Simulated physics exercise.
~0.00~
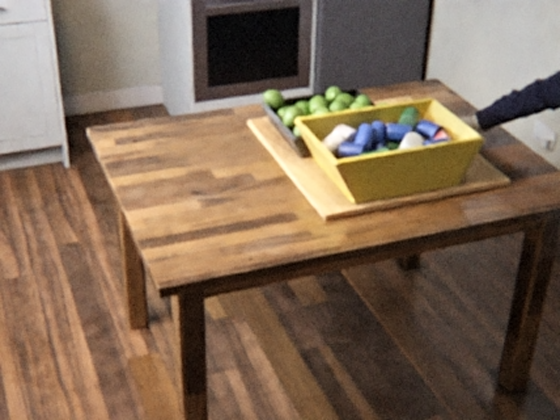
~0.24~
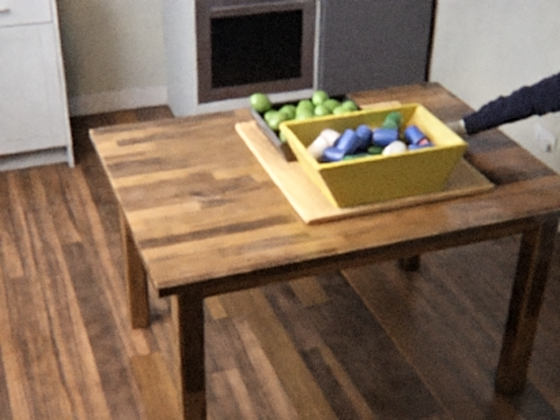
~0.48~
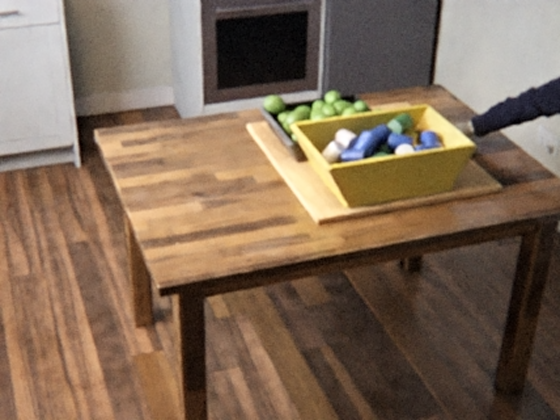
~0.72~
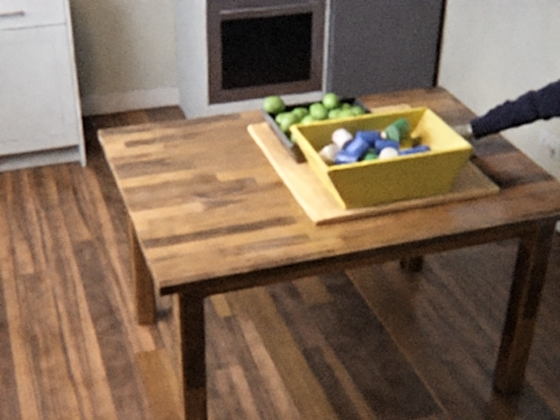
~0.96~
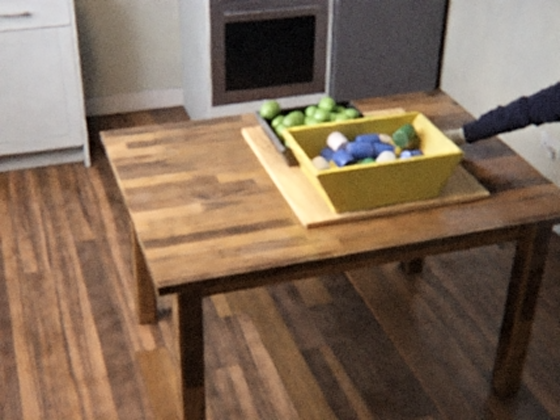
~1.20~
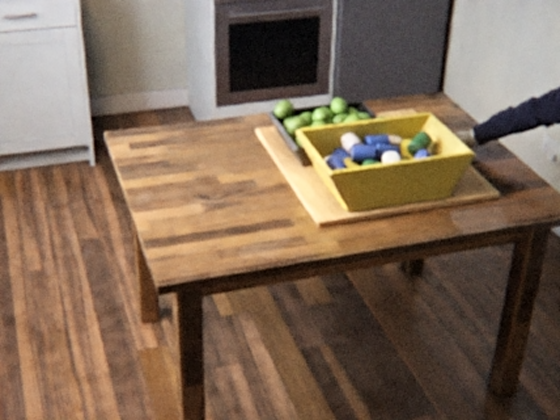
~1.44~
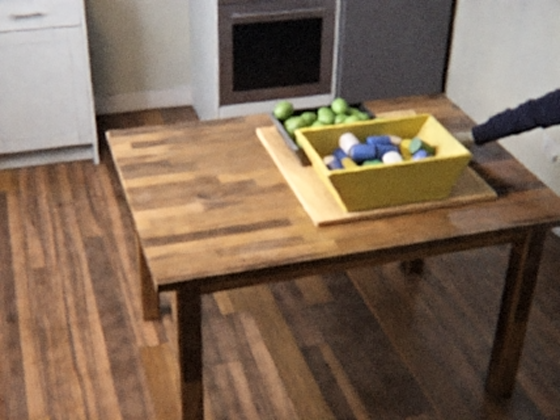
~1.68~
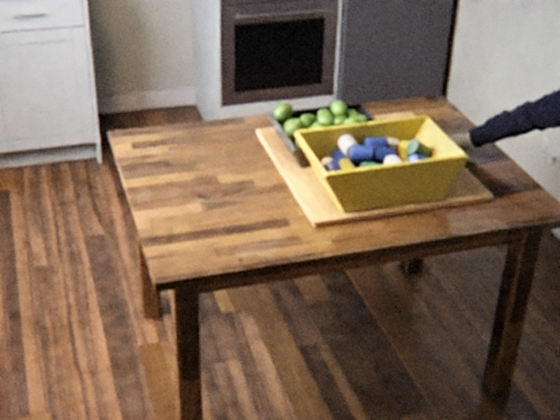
Kitchen table with a gloved hand shaking a yellow crate of mixed jars and a black crate of green objects, all staying in.
